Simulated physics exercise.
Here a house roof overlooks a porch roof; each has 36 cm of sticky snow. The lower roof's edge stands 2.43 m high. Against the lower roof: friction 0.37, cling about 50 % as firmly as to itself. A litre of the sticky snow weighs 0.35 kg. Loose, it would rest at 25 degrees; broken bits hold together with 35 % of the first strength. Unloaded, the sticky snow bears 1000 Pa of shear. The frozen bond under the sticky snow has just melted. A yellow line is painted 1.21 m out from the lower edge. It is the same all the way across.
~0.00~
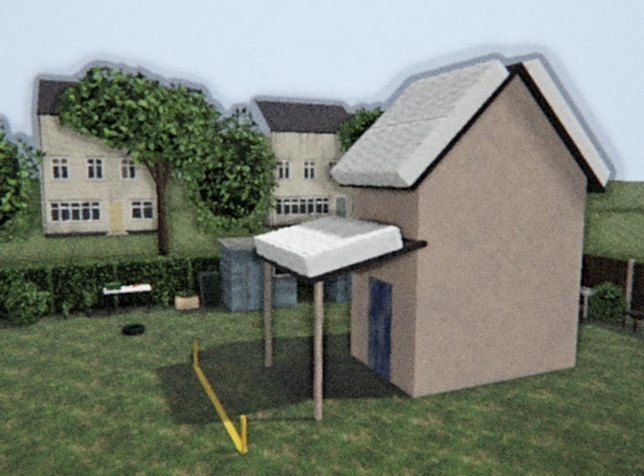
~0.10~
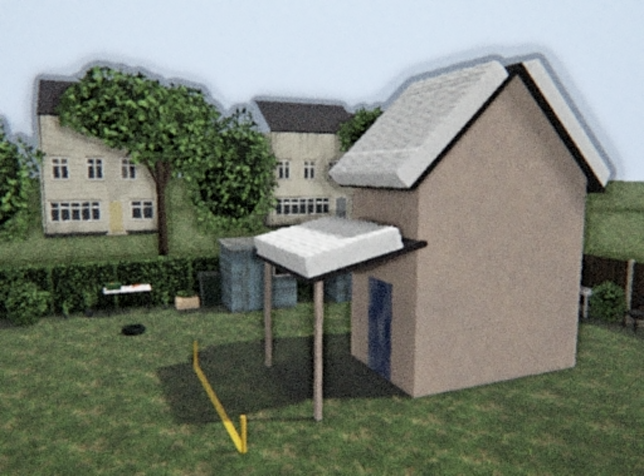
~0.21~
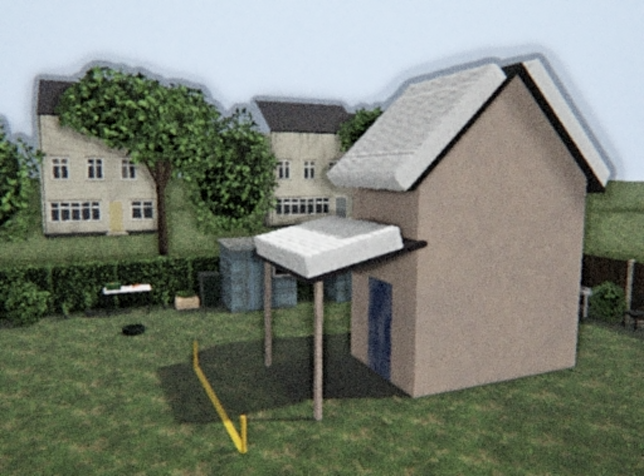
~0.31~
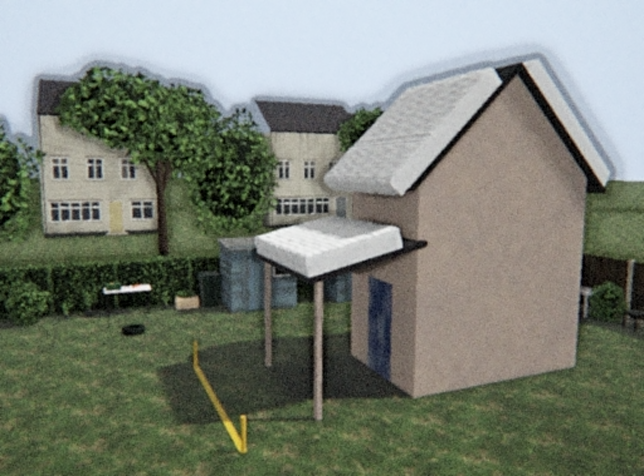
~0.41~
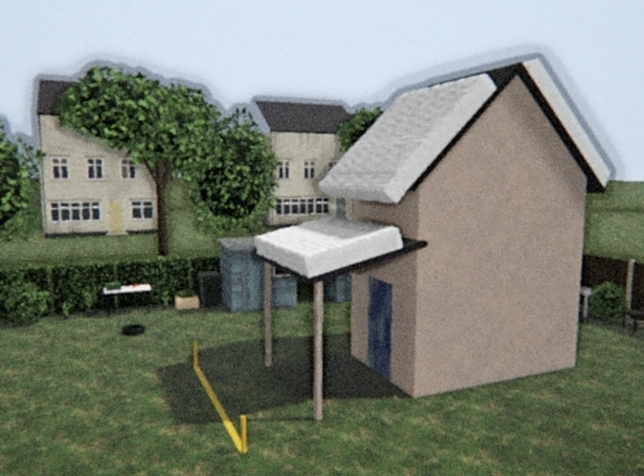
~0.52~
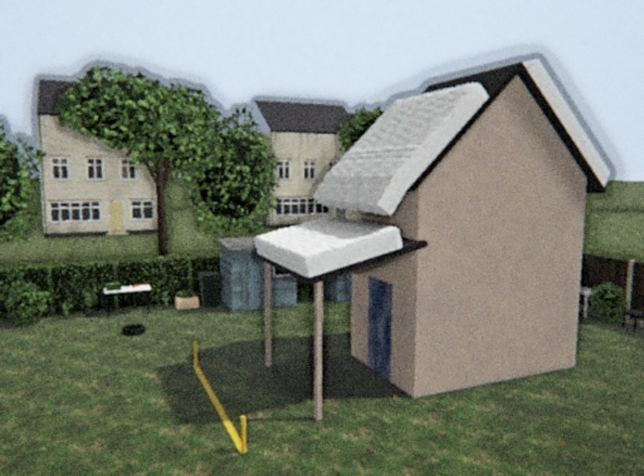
In a garden, thick snow slides down a house roof toward the snow-covered porch roof.
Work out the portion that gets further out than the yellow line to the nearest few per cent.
Close to 28 per cent.
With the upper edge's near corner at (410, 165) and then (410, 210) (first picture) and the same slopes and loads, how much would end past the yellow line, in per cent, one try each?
In that order: 45 %, 7 %.
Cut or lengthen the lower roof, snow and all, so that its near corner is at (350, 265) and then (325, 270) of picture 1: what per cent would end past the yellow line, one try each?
In that order: 45 %, 35 %.
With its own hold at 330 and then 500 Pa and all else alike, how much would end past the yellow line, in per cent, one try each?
In that order: 50 %, 45 %.
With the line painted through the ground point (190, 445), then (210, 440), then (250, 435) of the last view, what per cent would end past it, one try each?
In that order: 14 %, 20 %, 35 %.
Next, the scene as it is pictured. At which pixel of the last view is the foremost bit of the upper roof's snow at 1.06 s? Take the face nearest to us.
Around (313, 243).
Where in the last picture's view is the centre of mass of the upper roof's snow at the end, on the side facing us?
Around (274, 351).
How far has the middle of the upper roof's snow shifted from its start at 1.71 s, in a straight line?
Roughly 3.6 m.
After 1.06 s, none is below the lower edge and 0 % is past the line.
After 1.71 s, 21 % is below the lower edge and 1 % is past the line.
After 2.35 s, 48 % is below the lower edge and 26 % is past the line.
After 3.00 s, 58 % is below the lower edge and 27 % is past the line.
After 4.00 s, 58 % is below the lower edge and 28 % is past the line.
